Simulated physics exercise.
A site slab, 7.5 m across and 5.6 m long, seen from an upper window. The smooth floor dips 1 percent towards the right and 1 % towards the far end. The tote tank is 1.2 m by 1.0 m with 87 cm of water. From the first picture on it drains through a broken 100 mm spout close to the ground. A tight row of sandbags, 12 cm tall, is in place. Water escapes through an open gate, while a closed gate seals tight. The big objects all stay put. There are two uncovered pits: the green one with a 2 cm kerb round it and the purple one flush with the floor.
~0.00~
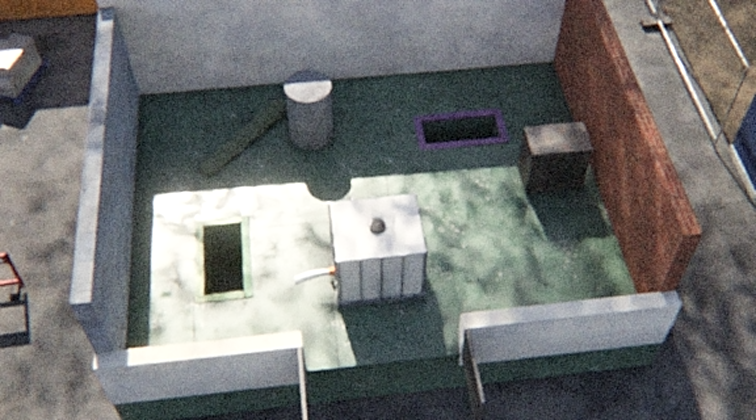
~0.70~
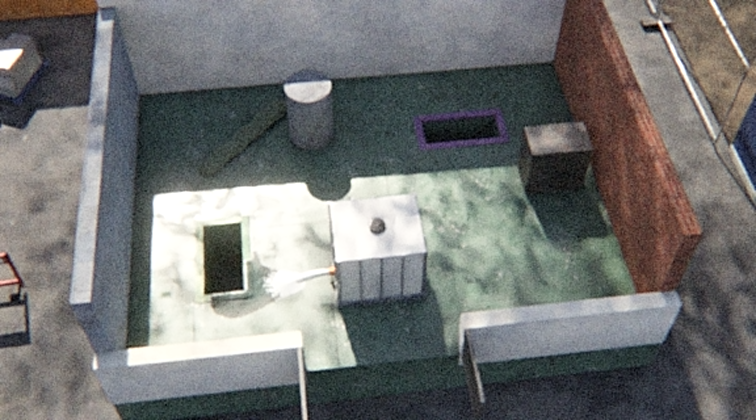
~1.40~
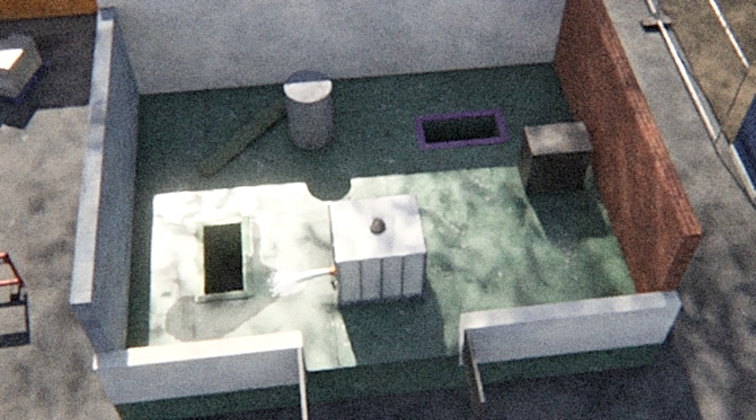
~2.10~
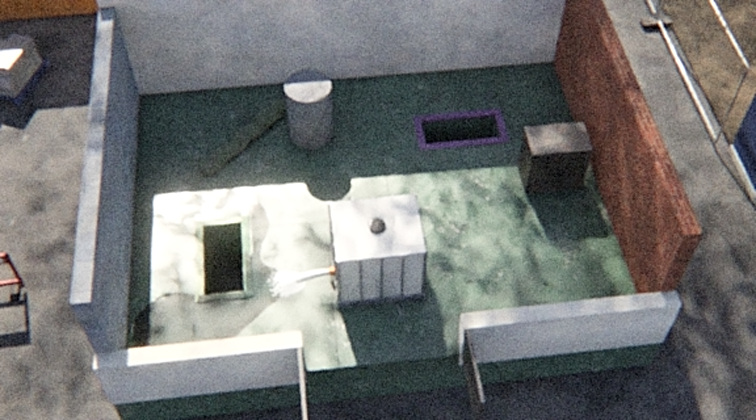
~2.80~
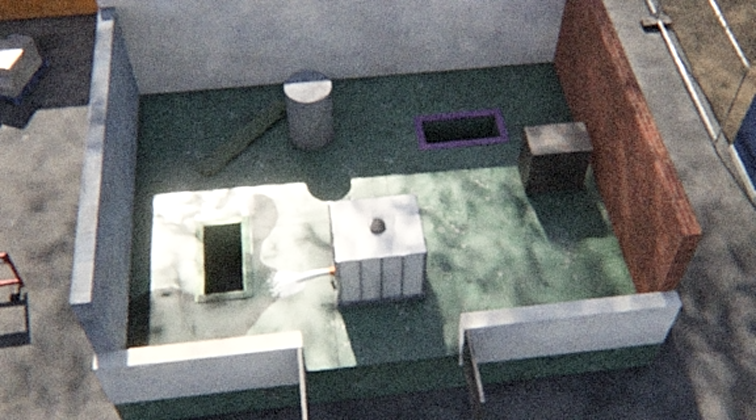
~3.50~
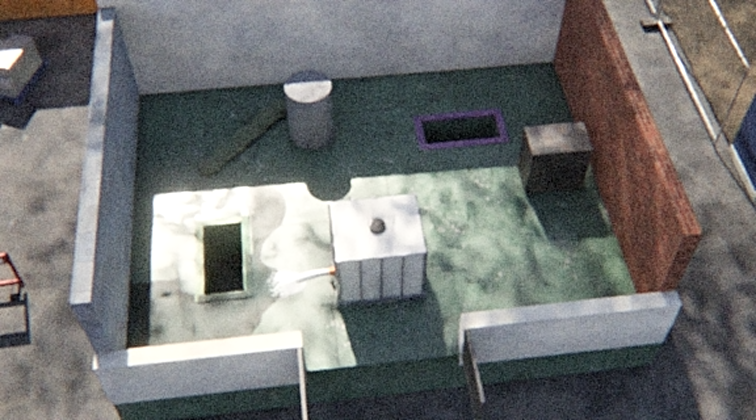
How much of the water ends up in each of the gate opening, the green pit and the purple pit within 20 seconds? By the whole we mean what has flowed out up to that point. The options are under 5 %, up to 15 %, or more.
Gate opening, under 5 %; green pit, more than 15 %; purple pit, not even 5 %.
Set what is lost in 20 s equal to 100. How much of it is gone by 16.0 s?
Share gone: Close to 85 %.
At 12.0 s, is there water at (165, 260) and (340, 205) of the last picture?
Soaked, bone dry.
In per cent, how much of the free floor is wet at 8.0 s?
Something like 15 percent is wet.
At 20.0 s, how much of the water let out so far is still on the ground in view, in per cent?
Roughly 42 per cent.
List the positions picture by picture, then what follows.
In the first picture, the jet has just started at (317, 274); the ground is still dry.
In the second picture, the jet leaves at (317, 274); the sheet reaches (216, 311), 1.9 m away, and wets 0.6 m2.
In the third picture, the jet leaves at (317, 274); the sheet reaches (166, 323), 2.6 m away, and wets 1.3 m2.
In the fourth picture, from the spout at (317, 274) the water has spread over 1.9 m2; its tip is at (136, 340), and it is 0.9 cm deep on average.
In the fifth picture, the jet leaves at (317, 274); the sheet reaches a hidden place, 3.3 m away, and wets 2.4 m2.
In the sixth picture, from the spout at (317, 274) the water has spread over 2.7 m2; its tip is at a hidden place, and it is 1.0 cm deep on average.
After 5.0 s water covers 10 % of the floor and is deepest (5 cm) near (288, 283); gone so far, the gate opening 0 %, the green pit 16 %, the purple pit 0 %.
After 8.0 s water covers 15 % of the floor and is deepest (5 cm) near (288, 283); gone so far, the gate opening 0 %, the green pit 26 %, the purple pit 0 %.
After 12.0 s water covers 20 % of the floor and is deepest (5 cm) near (288, 283); gone so far, the gate opening 0 %, the green pit 37 %, the purple pit 0 %.
After 16.0 s water covers 30 % of the floor and is deepest (5 cm) near (288, 283); gone so far, the gate opening 0 %, the green pit 48 %, the purple pit 0 %.
After 20.0 s water covers 40 % of the floor and is deepest (6 cm) near (300, 282); gone so far, the gate opening 0 %, the green pit 57 %, the purple pit 0 %.
